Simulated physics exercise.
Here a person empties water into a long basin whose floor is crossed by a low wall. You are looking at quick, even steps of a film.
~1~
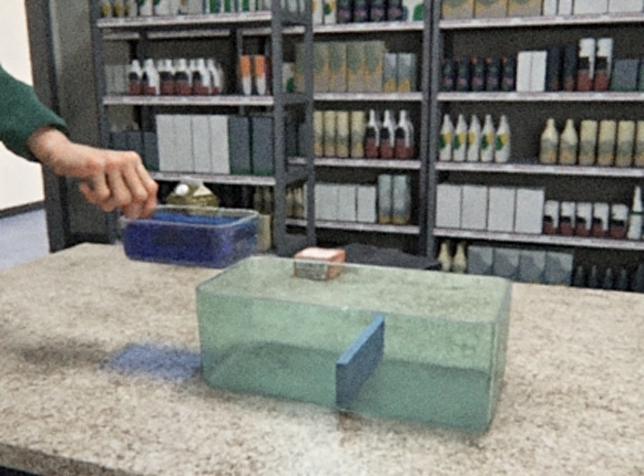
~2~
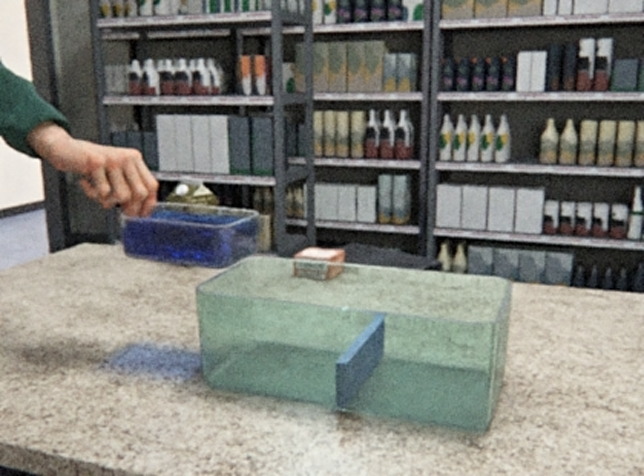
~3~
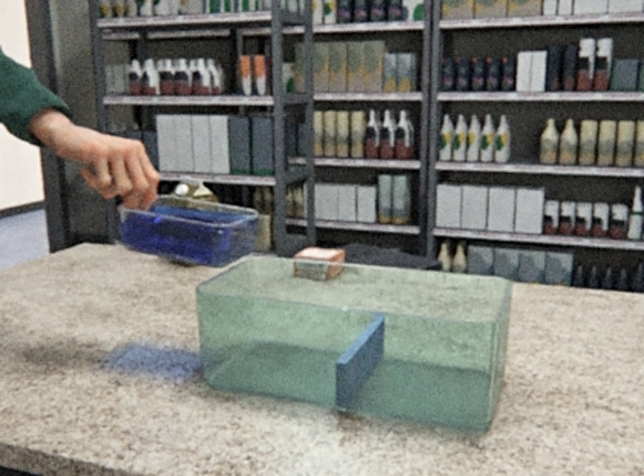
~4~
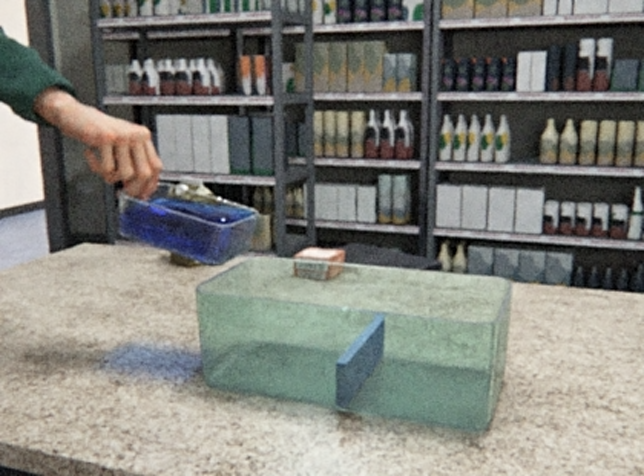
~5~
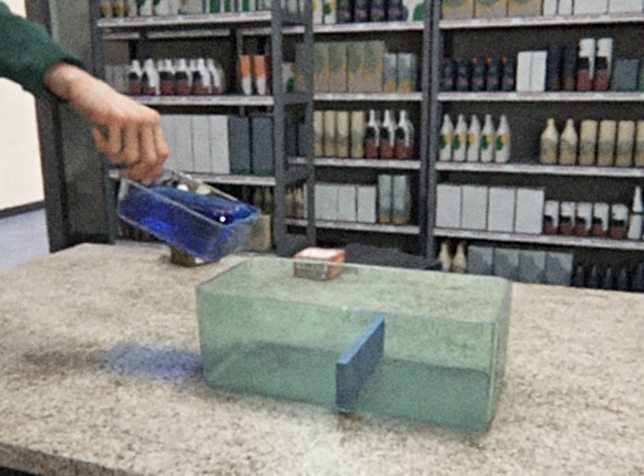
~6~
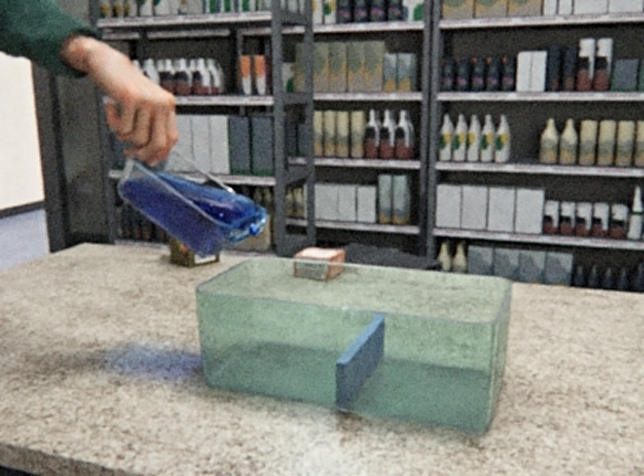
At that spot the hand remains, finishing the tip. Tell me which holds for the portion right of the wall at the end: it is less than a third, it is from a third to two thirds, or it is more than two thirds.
It is less than a third.
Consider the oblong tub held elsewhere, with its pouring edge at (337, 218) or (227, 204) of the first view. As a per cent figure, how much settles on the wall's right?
90 % and 5 %.
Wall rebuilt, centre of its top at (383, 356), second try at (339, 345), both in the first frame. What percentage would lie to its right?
Respectively 15 and 35 per cent, approximately.
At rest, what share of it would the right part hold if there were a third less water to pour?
I'd put it at some 5 %.
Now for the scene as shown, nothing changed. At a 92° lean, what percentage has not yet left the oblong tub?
Roughly 10 percent remains at that point.
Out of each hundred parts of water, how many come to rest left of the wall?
That works out near 95 in every hundred.
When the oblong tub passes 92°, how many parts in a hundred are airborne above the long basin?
45 per cent.
A moment on, the oblong tub is tipped on its side and 11 per cent is still to pour, 45 is left of the wall and 0 right of it.
Next, the oblong tub is tipped right over and 0 per cent is still to pour, 94 is left of the wall and 2 right of it.
Then the oblong tub is tipped right over and 0 per cent is still to pour, 94 is left of the wall and 3 right of it.
Later the oblong tub is tipped right over and 0 per cent is still to pour, 94 is left of the wall and 3 right of it.
In the end 94 per cent lies left of the wall, 4 right of it and 3 outside.
